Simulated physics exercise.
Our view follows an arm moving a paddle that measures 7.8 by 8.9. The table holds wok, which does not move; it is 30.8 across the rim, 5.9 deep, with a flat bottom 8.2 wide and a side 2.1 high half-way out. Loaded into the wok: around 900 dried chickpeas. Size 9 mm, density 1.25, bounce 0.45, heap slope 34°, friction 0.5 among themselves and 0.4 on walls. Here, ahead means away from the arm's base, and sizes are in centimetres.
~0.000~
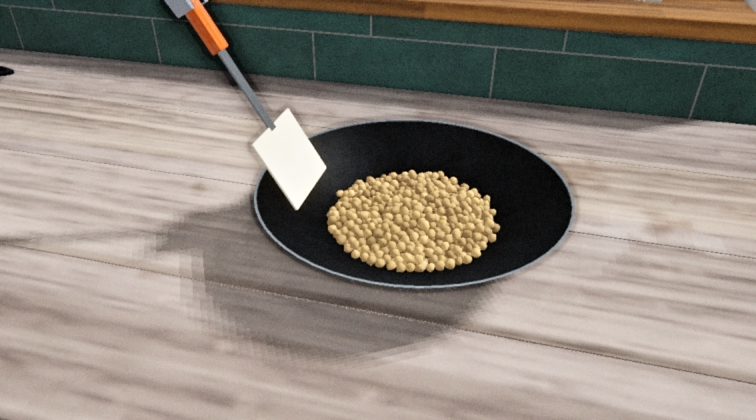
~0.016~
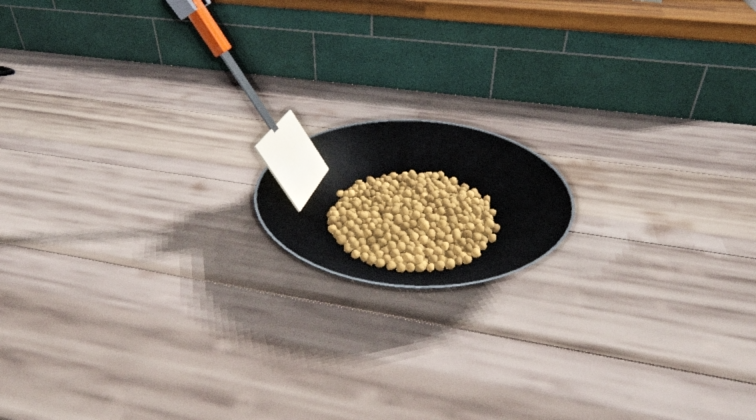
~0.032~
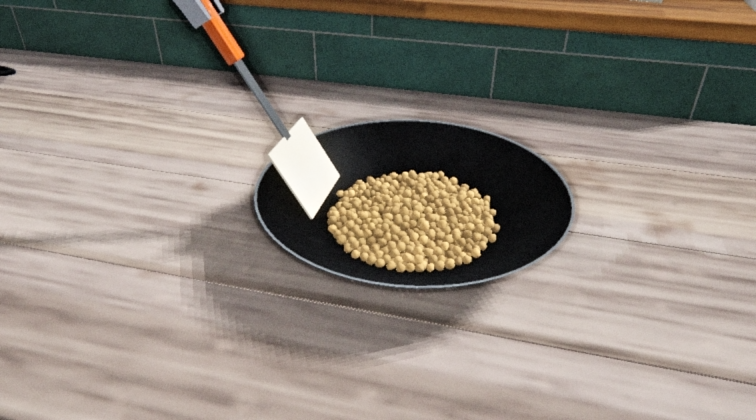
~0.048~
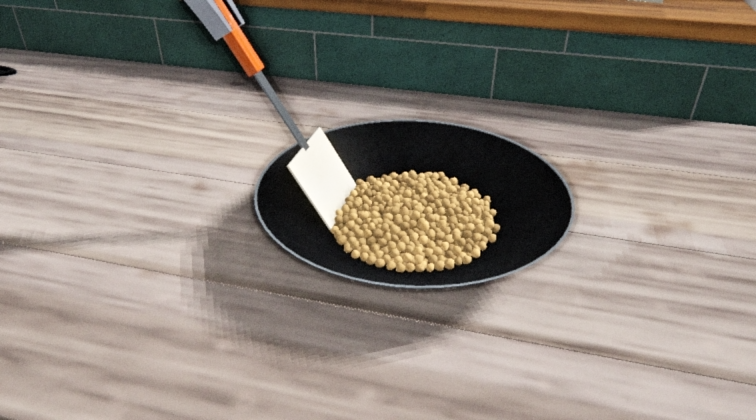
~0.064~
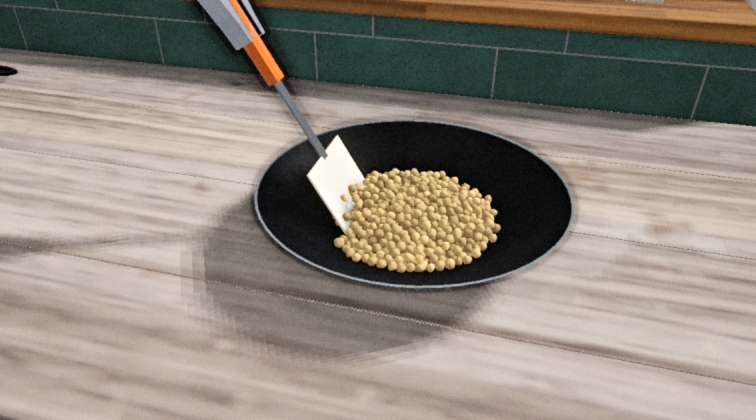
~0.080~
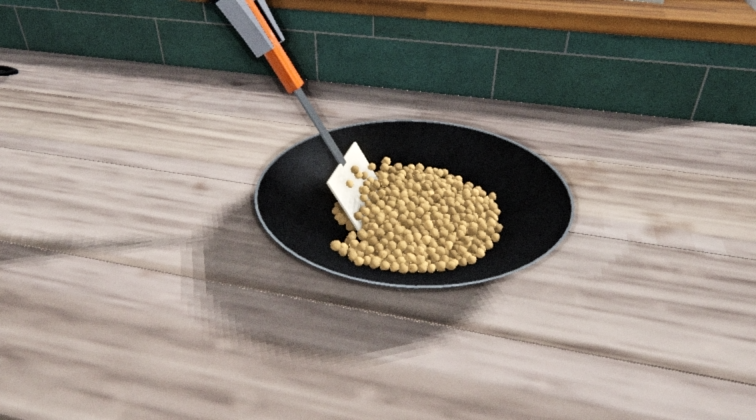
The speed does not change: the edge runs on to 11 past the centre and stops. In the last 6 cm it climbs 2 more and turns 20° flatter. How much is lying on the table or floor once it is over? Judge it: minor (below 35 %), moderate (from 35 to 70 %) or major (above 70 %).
My judgement: Moderate.
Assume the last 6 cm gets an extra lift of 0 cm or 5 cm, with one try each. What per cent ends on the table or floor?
I'd put it near 45 in a hundred, then near 45 in a hundred.
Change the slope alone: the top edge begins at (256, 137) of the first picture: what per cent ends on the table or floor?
Spill: Approx. 45 per cent.
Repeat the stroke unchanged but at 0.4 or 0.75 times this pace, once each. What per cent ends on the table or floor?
20 and 40 %.
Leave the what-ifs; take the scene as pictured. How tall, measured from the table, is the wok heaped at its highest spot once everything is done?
About 5.0 cm above the table.
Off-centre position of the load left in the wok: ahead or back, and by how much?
Offset: About 3.5 cm, ahead.
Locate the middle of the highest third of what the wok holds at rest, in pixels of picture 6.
Near (491, 214).
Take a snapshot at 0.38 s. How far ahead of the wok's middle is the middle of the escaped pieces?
It sits close to 28 cm ahead of the middle.
After 0.12 s, sloping 59°, highest piece 12 above the table; 898 in the wok, 2 on the blade or in flight.
After 0.16 s, sloping 55°, highest piece 15 above the table; 897 in the wok, 3 on the blade or in flight.
After 0.38 s, sloping 39°, highest piece 9 above the table; 472 in the wok, 222 on the table or floor, 206 on the blade or in flight.
After 1.43 s, sloping 39°, highest piece 5 above the table; 472 in the wok, 428 on the table or floor.
At rest, 472 in the wok, 428 on the table or floor. That is 48 % on the table or floor.
